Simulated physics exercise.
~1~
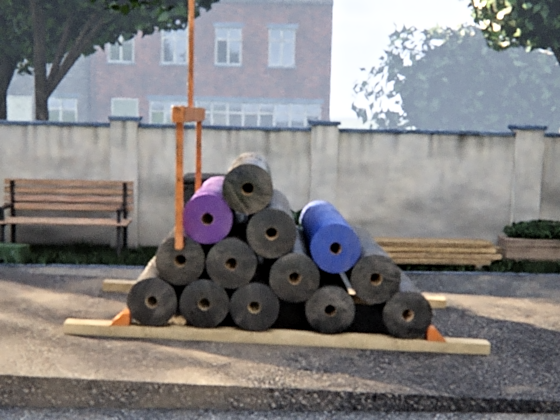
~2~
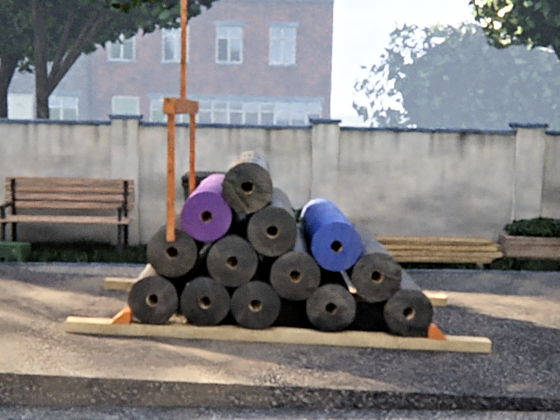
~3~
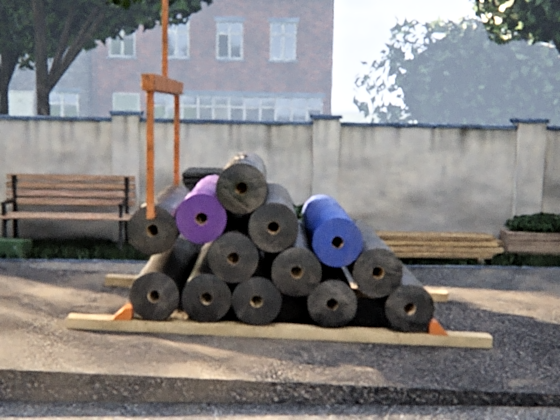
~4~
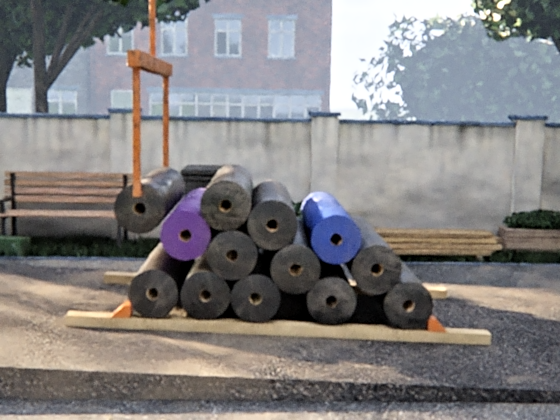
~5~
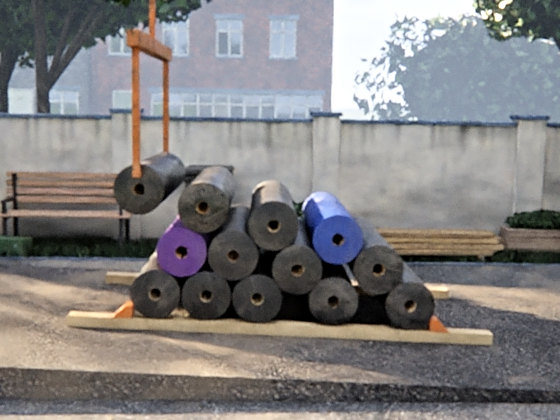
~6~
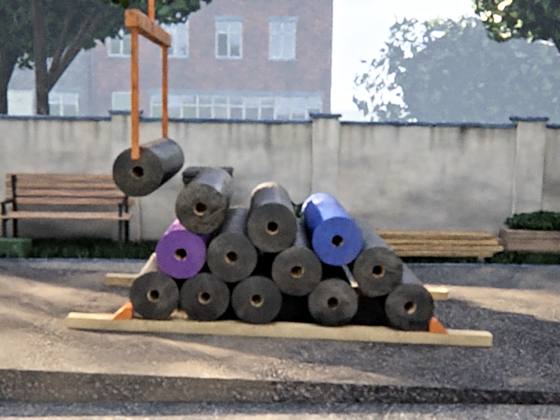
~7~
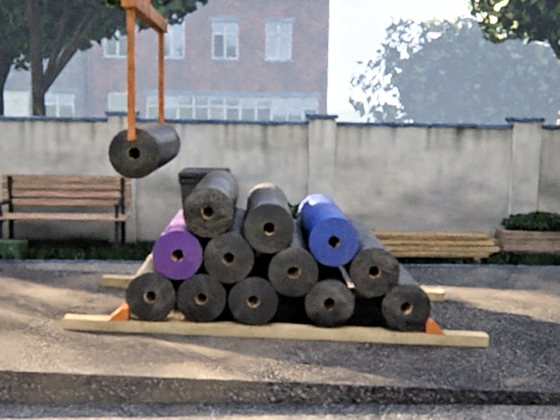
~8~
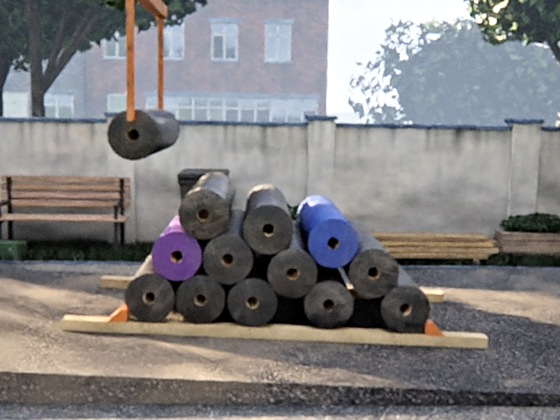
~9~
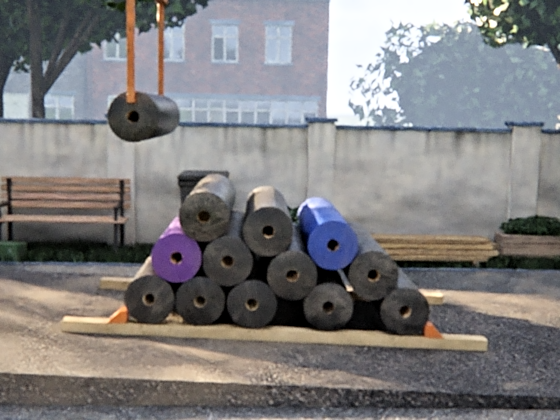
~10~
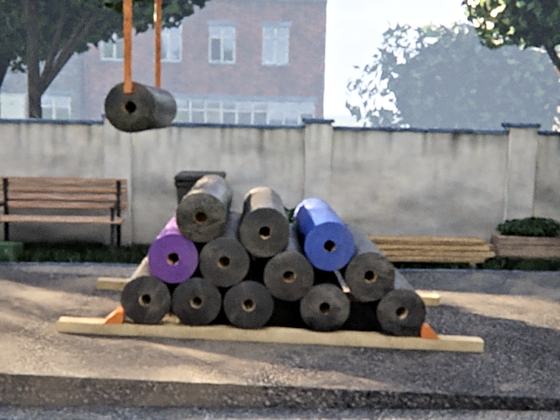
We see a stack of dark rolls, with one purple and one blue, as an orange lifting frame pulls a dark roll up from the left side; the purple roll drops down and left, neighbouring rolls shift, and the lifted roll ends hanging above while blue stays put.
